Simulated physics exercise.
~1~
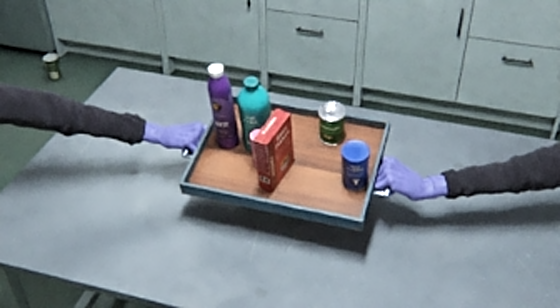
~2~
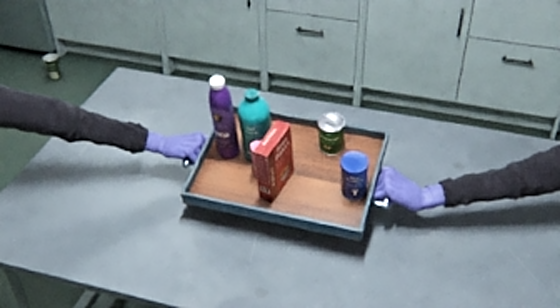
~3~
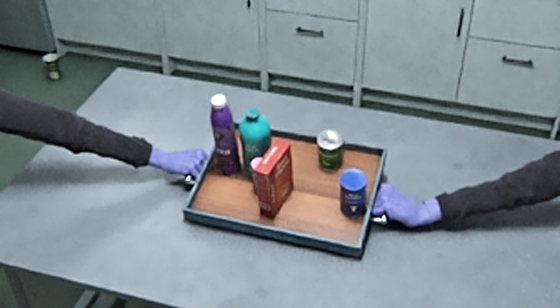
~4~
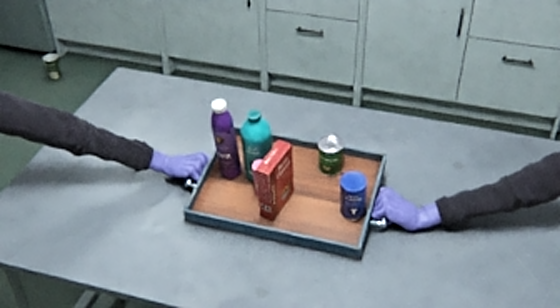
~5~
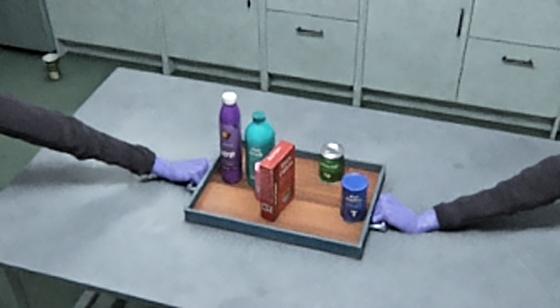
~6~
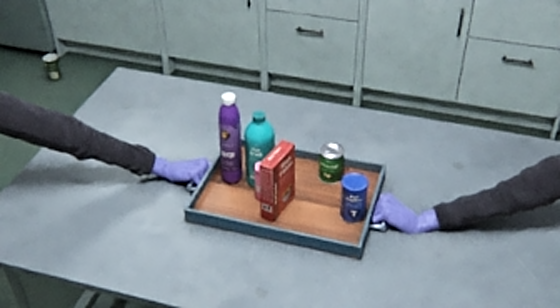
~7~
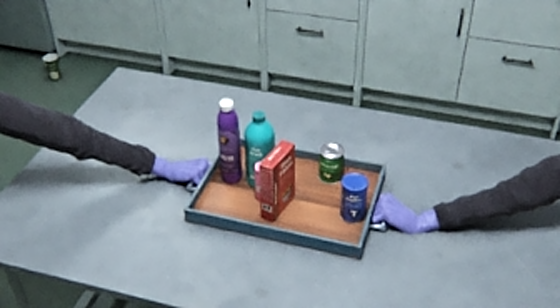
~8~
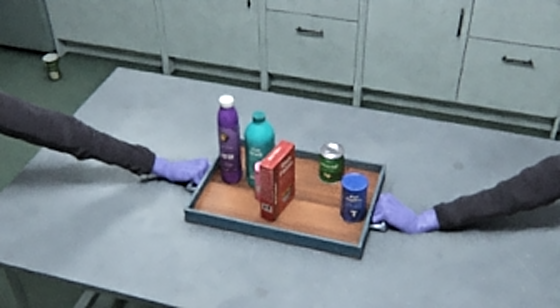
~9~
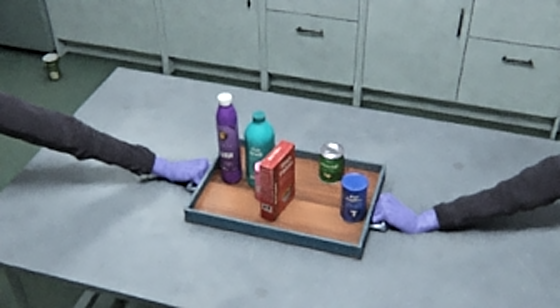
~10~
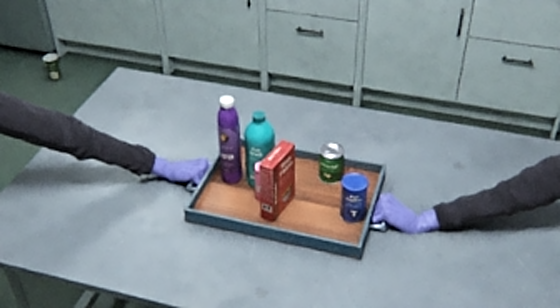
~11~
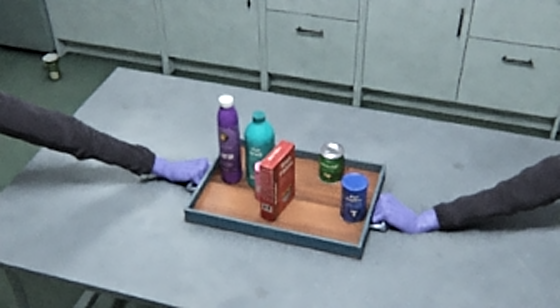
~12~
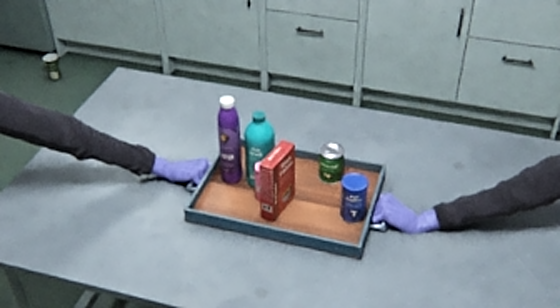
Tray of bottles, tins and a red packet being lowered onto a grey table by gloved hands, everything ending upright.
